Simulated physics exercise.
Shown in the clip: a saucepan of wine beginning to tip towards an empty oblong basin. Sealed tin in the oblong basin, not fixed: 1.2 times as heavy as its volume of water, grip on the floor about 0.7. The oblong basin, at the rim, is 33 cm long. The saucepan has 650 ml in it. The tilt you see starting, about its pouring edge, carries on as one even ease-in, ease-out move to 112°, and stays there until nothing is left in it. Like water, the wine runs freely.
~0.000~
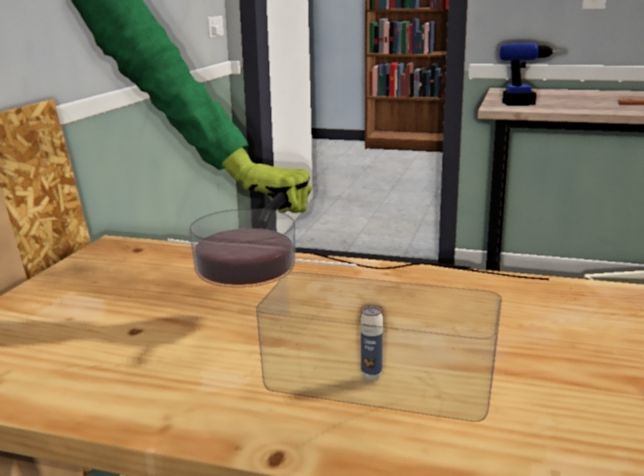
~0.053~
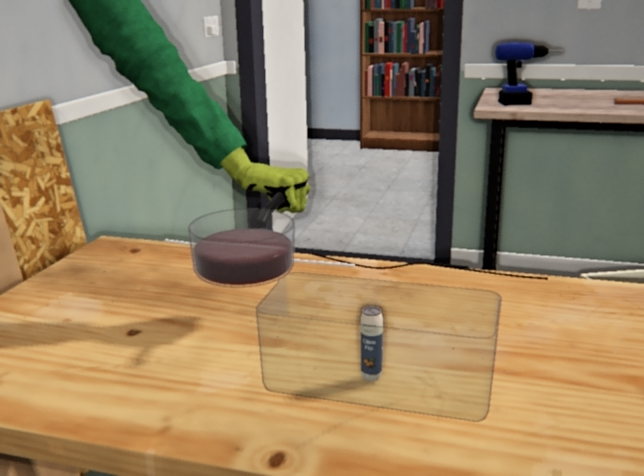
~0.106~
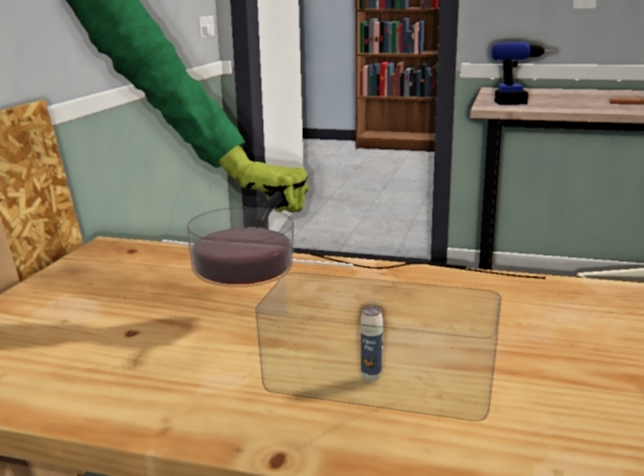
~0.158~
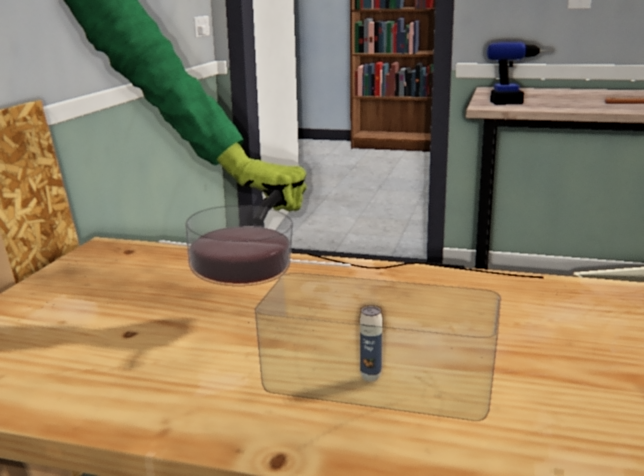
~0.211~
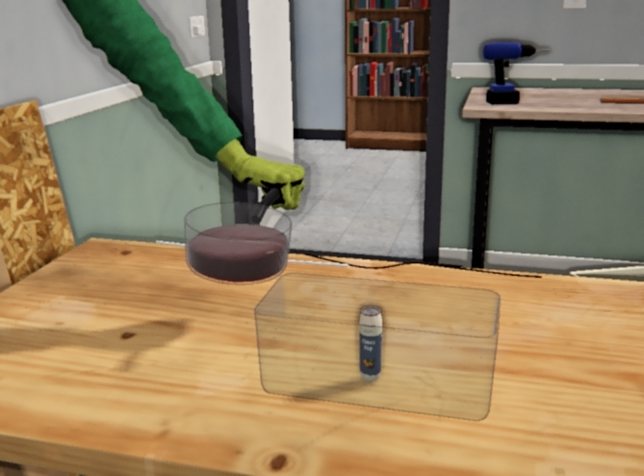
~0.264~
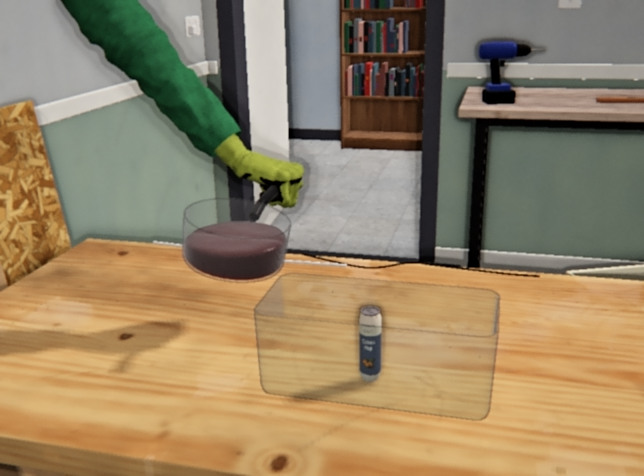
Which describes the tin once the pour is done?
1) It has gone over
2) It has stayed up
The answer is 1.
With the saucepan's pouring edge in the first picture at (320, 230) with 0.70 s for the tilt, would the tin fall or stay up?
Then it stays on its base.
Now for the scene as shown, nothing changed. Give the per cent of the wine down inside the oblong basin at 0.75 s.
At that time the basin holds about 4 per cent of the liquid.
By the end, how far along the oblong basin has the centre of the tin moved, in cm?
Roughly 7.5 cm.
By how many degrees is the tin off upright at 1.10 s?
Some 10°.
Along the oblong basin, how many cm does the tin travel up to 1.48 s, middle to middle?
Close to 8 cm.
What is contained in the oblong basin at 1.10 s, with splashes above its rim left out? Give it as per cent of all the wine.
About 74 %.
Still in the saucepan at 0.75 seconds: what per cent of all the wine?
68 %.
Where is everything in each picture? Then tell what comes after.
Tilt 0°; pouring edge (291, 230); surface from (201, 239) to (291, 247); the oblong basin's rim runs from (272, 292) to (498, 316); the tin's top is at (372, 314), in the first frame.
Tilt 0°; pouring edge (291, 230); surface from (200, 239) to (291, 247), in the second frame.
Tilt 2°; pouring edge (290, 230); surface from (198, 239) to (290, 246), in the third frame.
Tilt 4°; pouring edge (289, 230); surface from (196, 238) to (289, 245), in the fourth frame.
Tilt 6°; pouring edge (289, 231); surface from (194, 236) to (287, 243), in the fifth frame.
Tilt 10°; pouring edge (288, 231); surface from (191, 232) to (286, 240), in the sixth frame.
By 0.75 s the tilt is 63° and 68 per cent is still to pour; the tin stands where it began.
By 1.10 s the tilt is 101° and 10 per cent is still to pour; the tin leans 9°.
By 1.48 s the tilt is 112° and 0 per cent is still to pour; the tin lies on its side.
By 1.88 s the tilt is 112° and 0 per cent is still to pour; the tin lies on its side.
At rest the tin lies on its side.
